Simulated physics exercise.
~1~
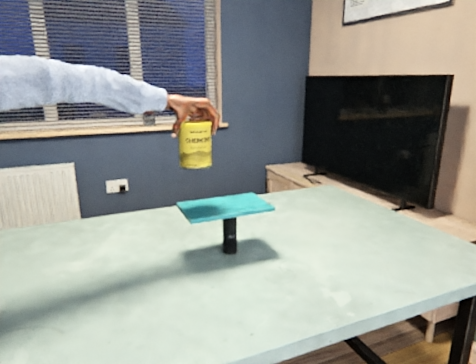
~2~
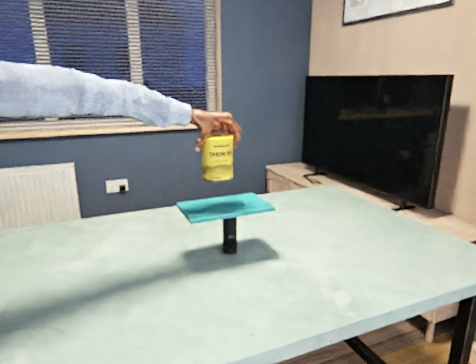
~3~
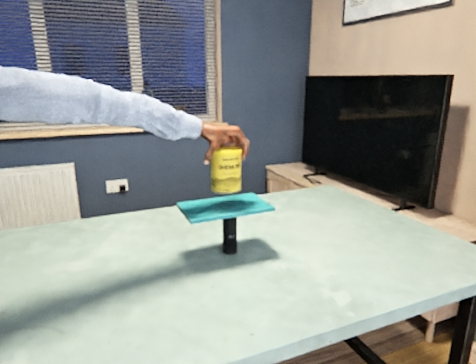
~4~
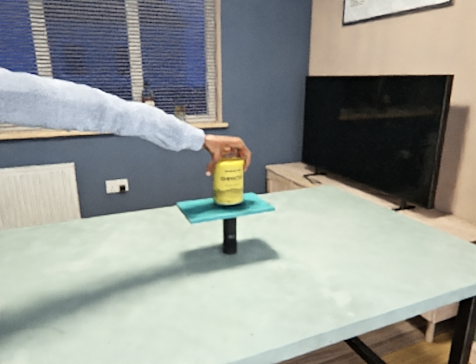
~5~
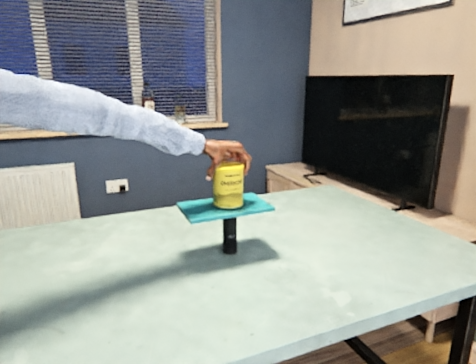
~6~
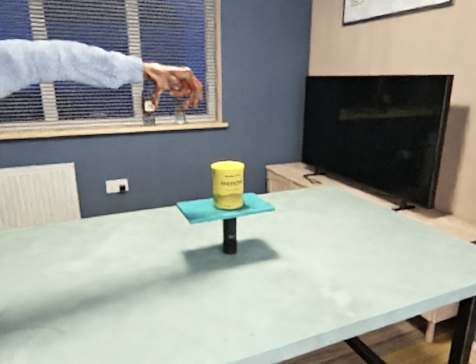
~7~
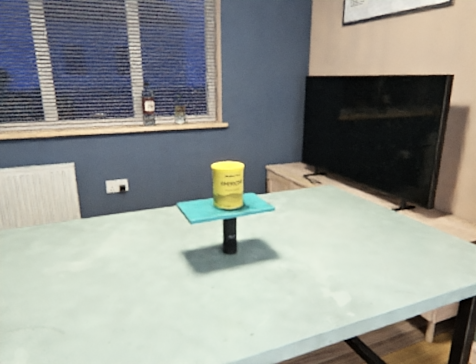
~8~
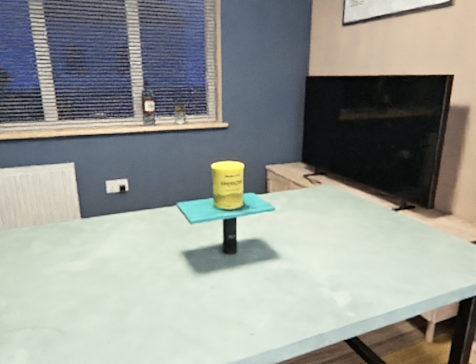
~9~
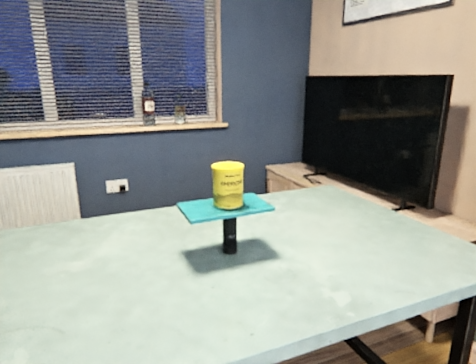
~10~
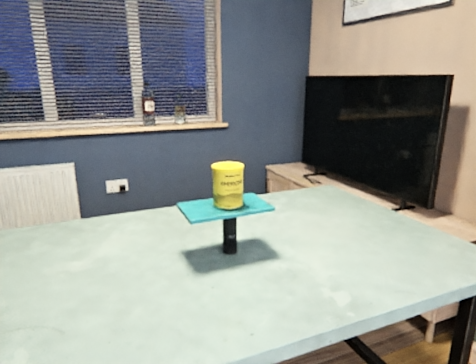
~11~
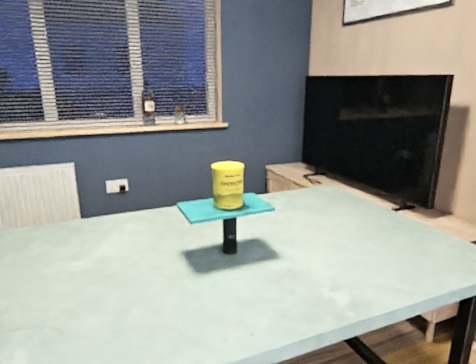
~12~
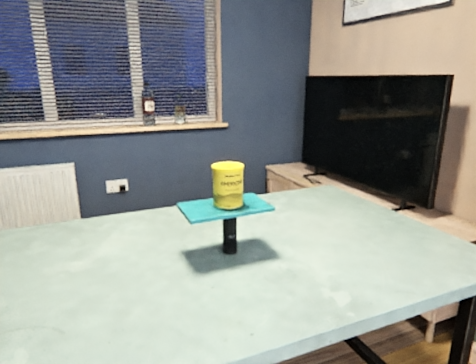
A yellow tin is held in a hand above a turquoise board balanced flat on a small black shaker, which stands on a pale green table. The still view looks slightly down across a room with a dark blue wall and a blinded window behind, and a black television on the right. The arm, in a light blue sleeve, reaches in from the left and moves the tin right and down until it rests upright on the board. The fingers let go and the hand draws back to the left, out of view. The board stays level, and the tin stands still on top.
